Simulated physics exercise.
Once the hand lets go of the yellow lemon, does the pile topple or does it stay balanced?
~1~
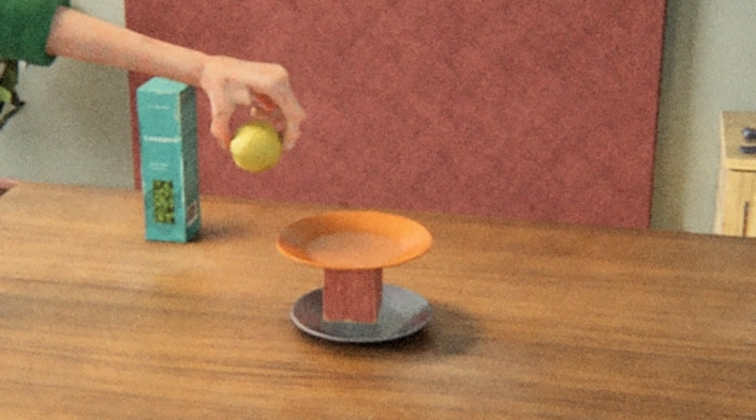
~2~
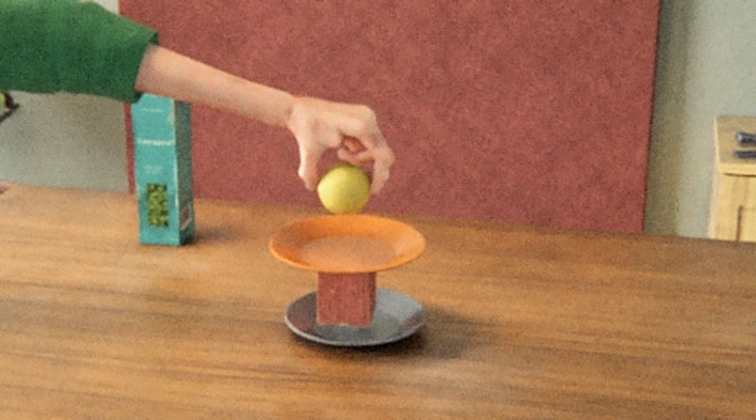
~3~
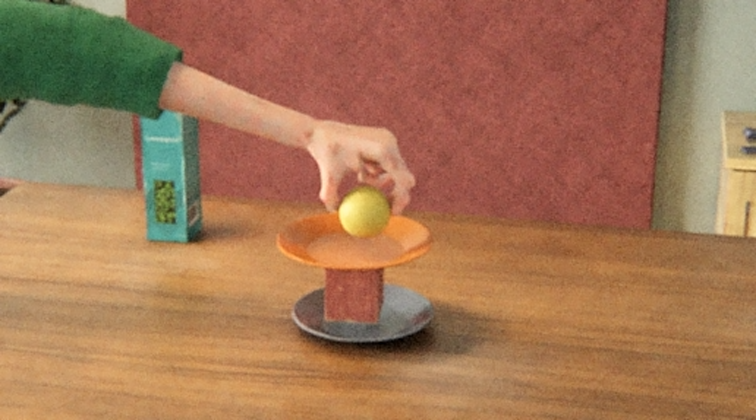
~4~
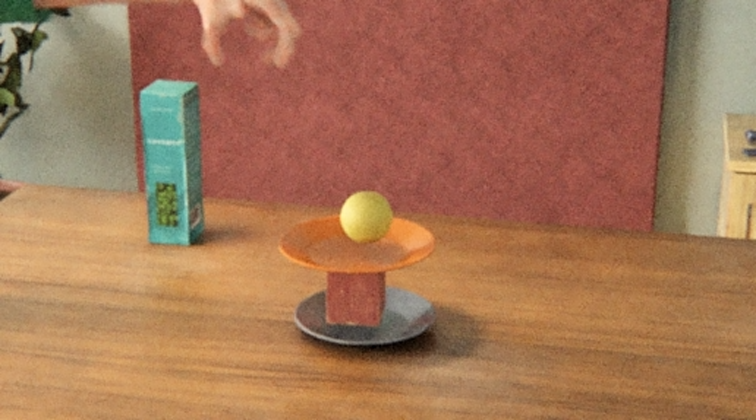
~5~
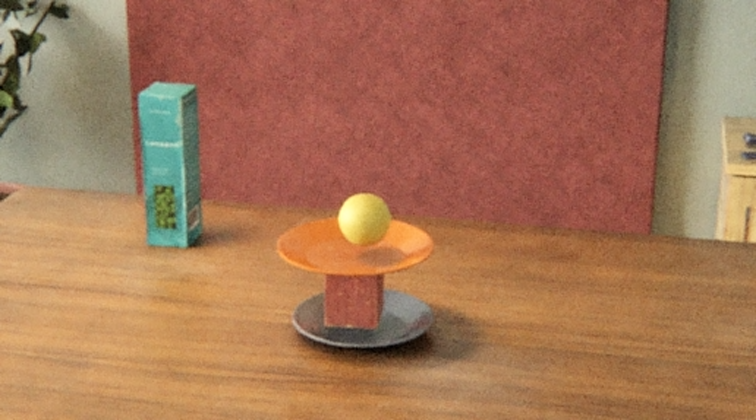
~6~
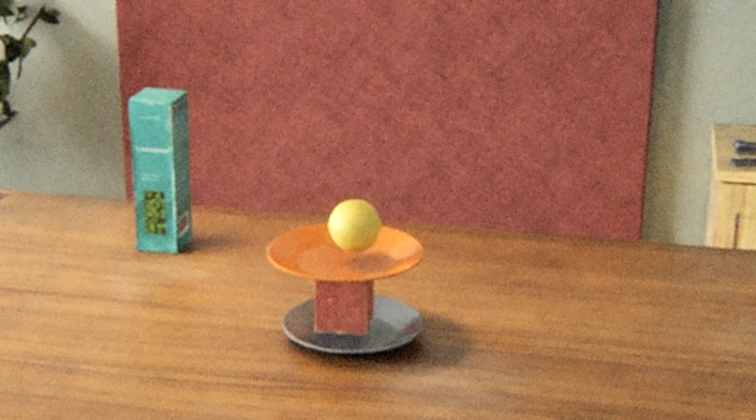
The pile stays balanced, with the yellow lemon resting on the orange plate.
